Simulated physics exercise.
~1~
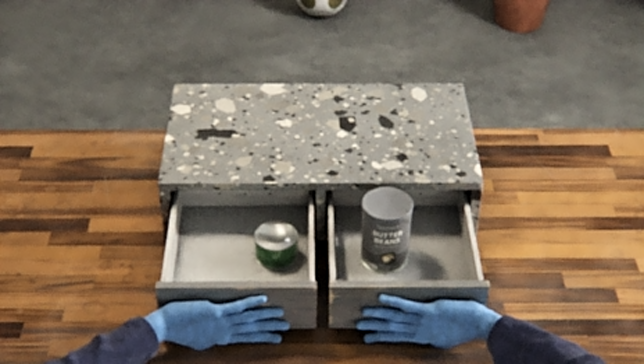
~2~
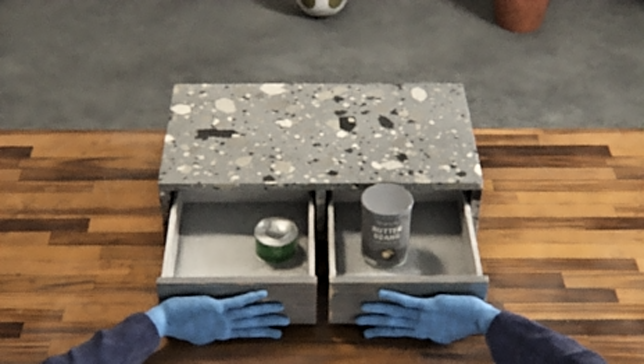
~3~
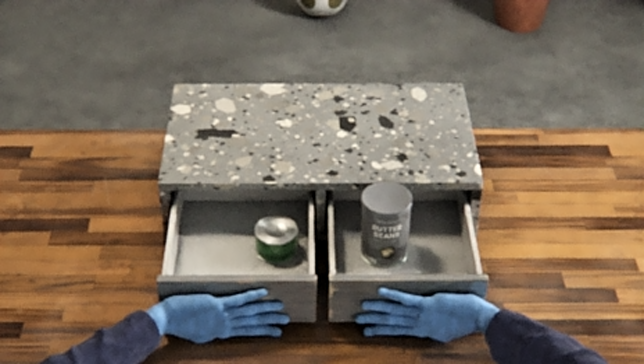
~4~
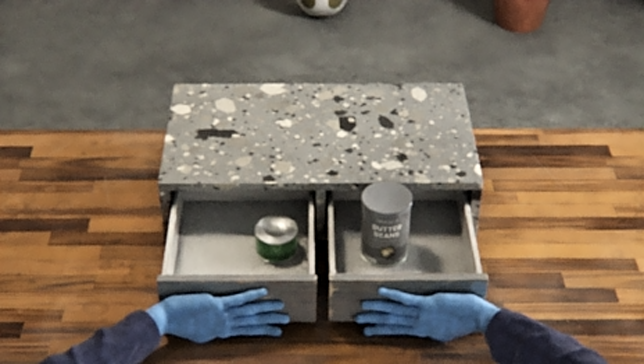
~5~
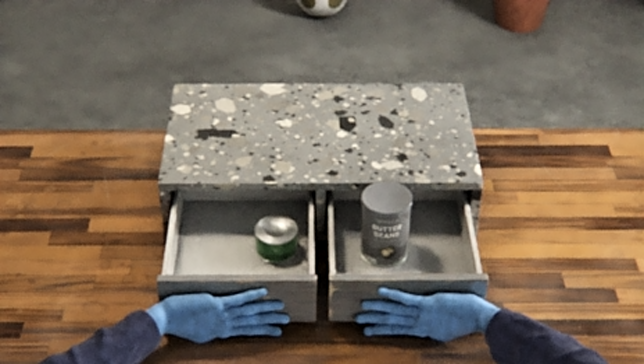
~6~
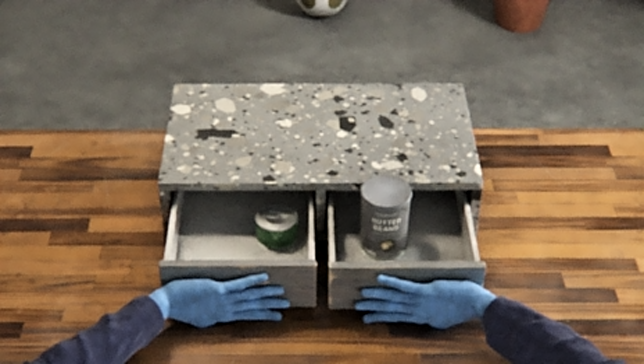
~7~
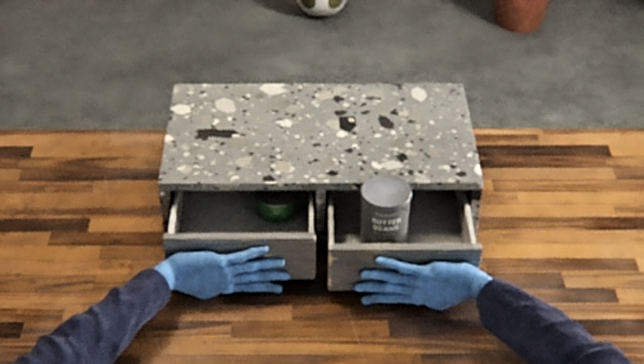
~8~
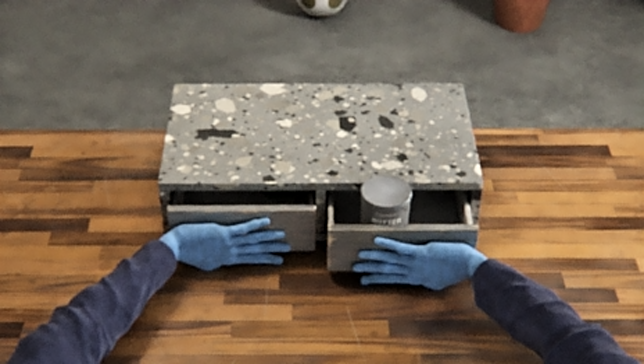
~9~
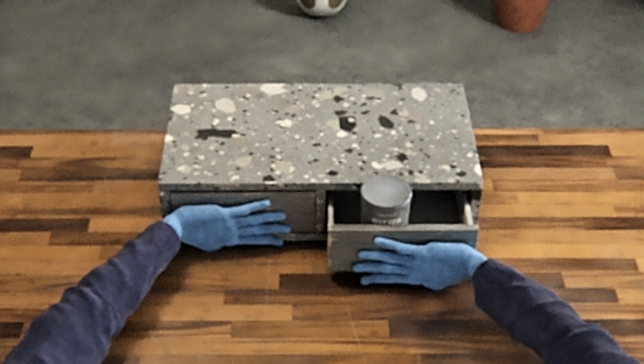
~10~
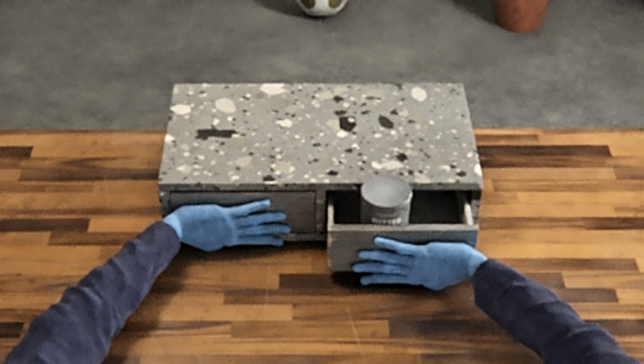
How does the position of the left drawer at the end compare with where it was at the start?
At the start the left drawer is pulled out with a green tin showing inside. By the end it has been pushed back all the way into the chest and is shut.
